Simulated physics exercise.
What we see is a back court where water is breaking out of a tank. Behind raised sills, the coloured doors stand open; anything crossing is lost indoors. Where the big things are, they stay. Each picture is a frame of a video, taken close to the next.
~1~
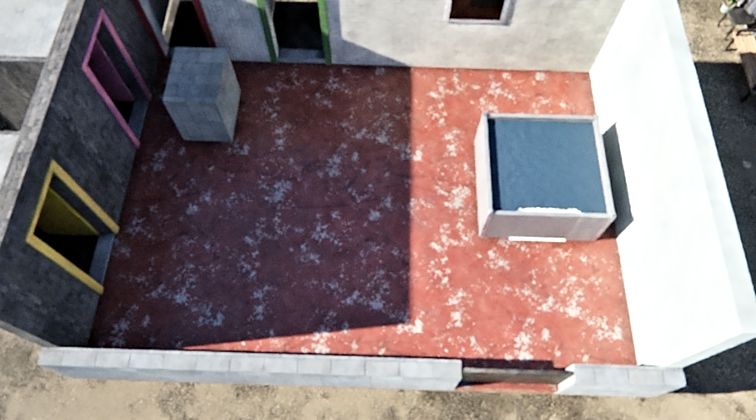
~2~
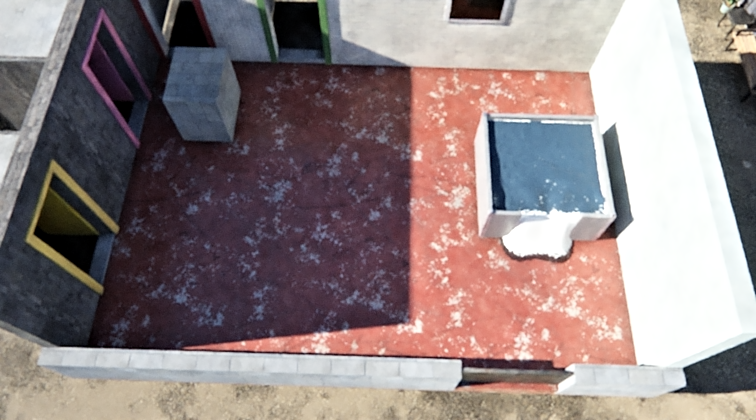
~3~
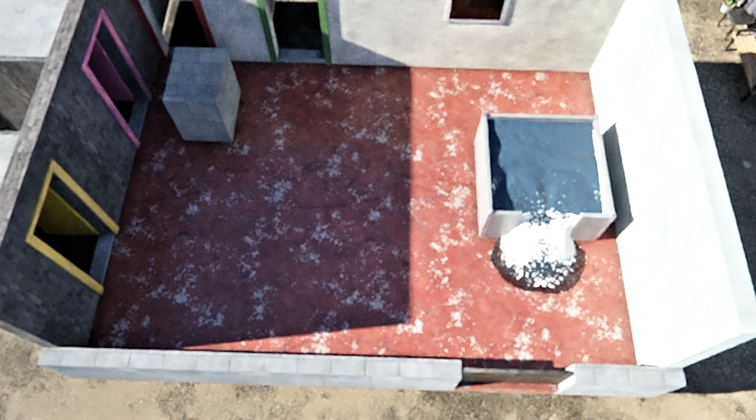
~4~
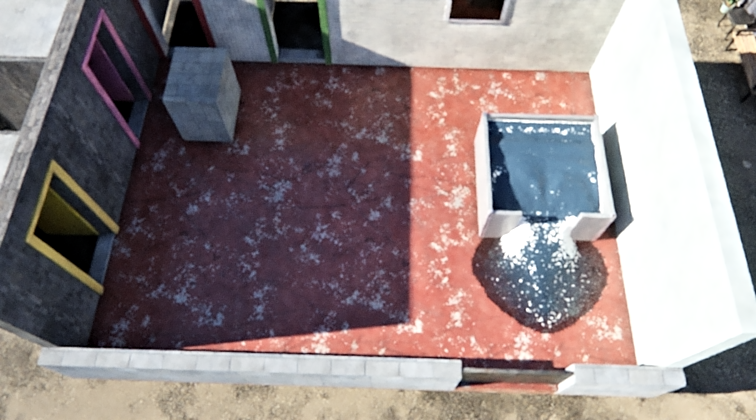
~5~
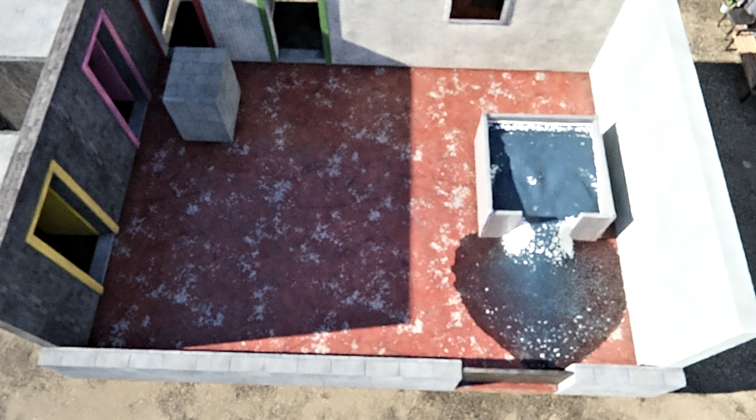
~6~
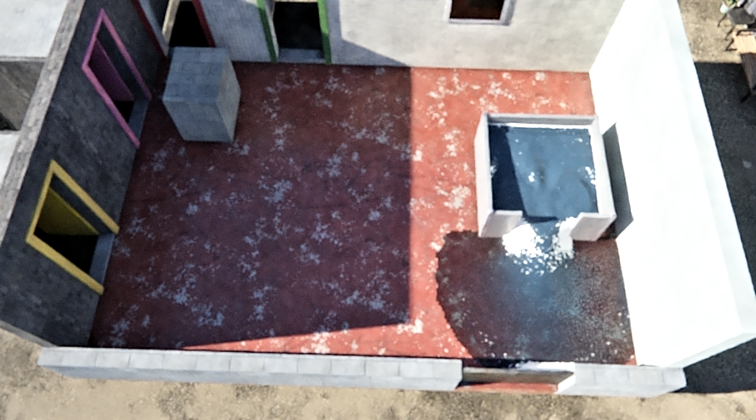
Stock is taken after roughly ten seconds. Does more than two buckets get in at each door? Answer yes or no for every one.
Yellow door: Yes, green door: No, pink door: No, red door: Yes.
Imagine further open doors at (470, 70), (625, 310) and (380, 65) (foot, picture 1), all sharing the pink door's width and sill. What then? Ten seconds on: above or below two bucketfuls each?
In that order: Holds, is over, stays under.
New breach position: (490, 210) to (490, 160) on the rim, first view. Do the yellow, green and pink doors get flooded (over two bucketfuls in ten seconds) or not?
Note - yellow door breaks the threshold; green door comes in lower; pink door breaks the threshold.
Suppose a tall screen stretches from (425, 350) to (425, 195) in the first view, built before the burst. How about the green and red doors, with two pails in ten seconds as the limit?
The green door remains below, while the red door remains below.
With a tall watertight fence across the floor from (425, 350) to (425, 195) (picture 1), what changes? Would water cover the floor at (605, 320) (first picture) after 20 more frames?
That spot would be inundated.
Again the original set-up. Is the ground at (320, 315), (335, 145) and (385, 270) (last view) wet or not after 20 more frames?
In that order the points end up soaked, high and dry and soaked.
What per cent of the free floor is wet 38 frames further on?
Some 75 per cent.
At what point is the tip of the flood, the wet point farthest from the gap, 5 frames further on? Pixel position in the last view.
The farthest wet point should be near (369, 367).
A moment on, water covers 15 % of the floor; the yellow door not reached, the green door not reached, the pink door not reached, the red door not reached.
Next, water covers 20 % of the floor; the yellow door not reached, the green door not reached, the pink door not reached, the red door not reached.
Then, water covers 45 % of the floor; the yellow door not reached, the green door not reached, the pink door not reached, the red door not reached.
Later, water covers 75 % of the floor; the yellow door over two buckets in, the green door not reached, the pink door wet at the sill, nothing in, the red door not reached.
In the end, water covers 95 % of the floor; the yellow door over two buckets in, the green door wet at the sill, nothing in, the pink door under two buckets in, the red door over two buckets in.
